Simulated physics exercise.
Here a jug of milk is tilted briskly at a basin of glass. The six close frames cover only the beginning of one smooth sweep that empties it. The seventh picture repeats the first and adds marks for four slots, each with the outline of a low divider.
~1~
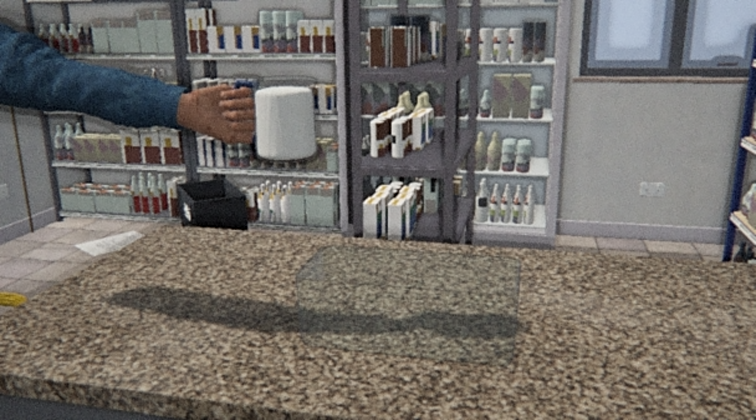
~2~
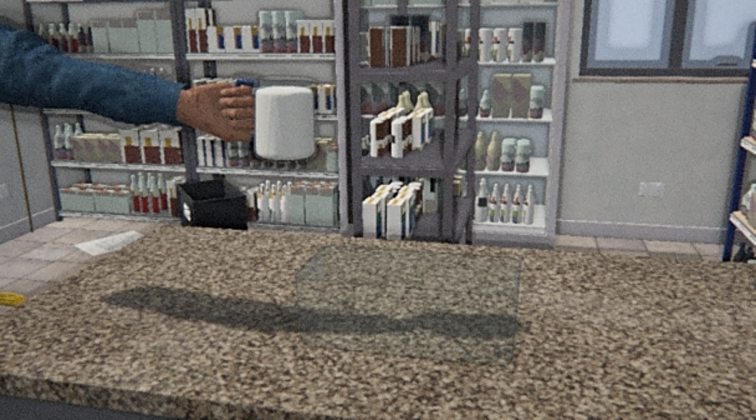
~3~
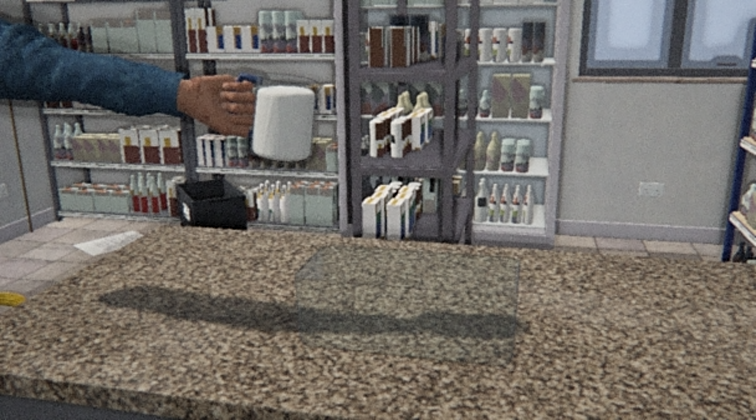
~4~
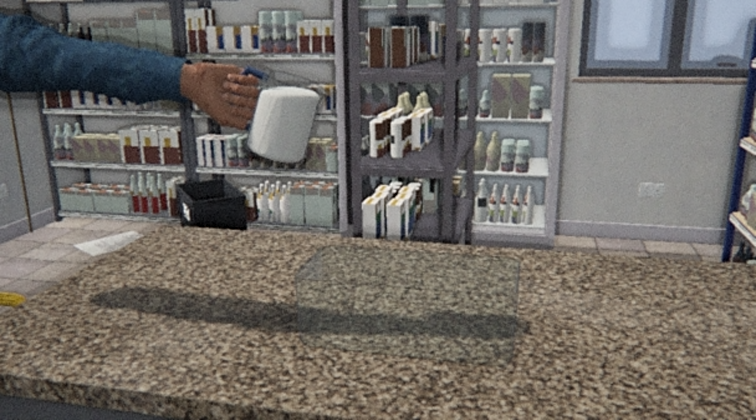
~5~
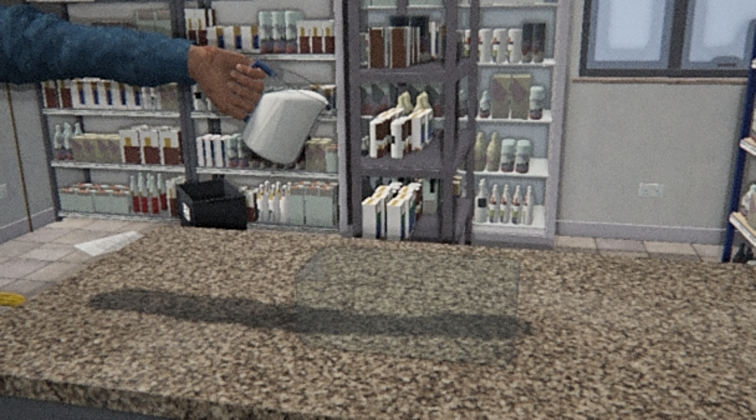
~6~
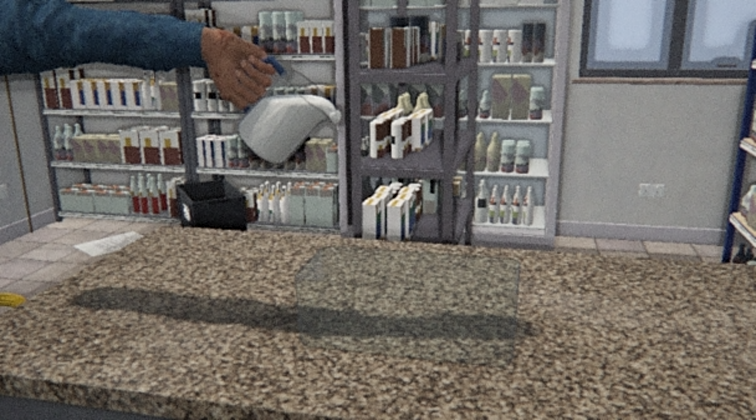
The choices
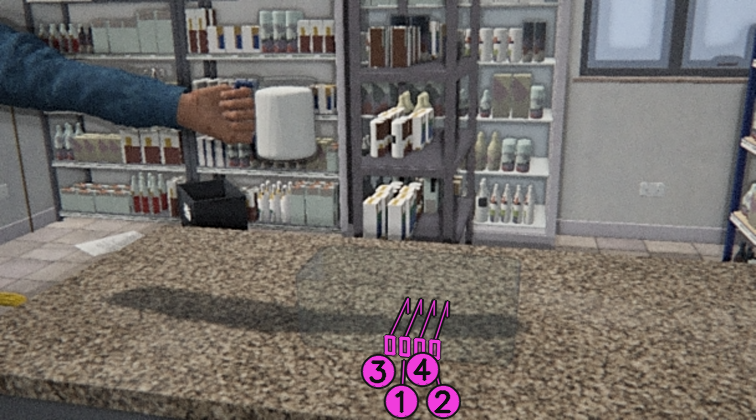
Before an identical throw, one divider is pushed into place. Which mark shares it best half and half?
3 is best.
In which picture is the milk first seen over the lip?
Picture 6.
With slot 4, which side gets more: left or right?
The left one.
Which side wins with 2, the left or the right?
The left side.
On the marked copy, 1 at (404, 360); 2 at (433, 363); 3 at (389, 359); 4 at (418, 362).
If 1 is chosen, about 76 % ends left of the wall and 17 % right of it; 7 % is lost outside.
If 2 is chosen, about 78 % ends left of the wall and 16 % right of it; 6 % is lost outside.
If 3 is chosen, about 51 % ends left of the wall and 47 % right of it; 3 % is lost outside.
If 4 is chosen, about 79 % ends left of the wall and 15 % right of it; 7 % is lost outside.
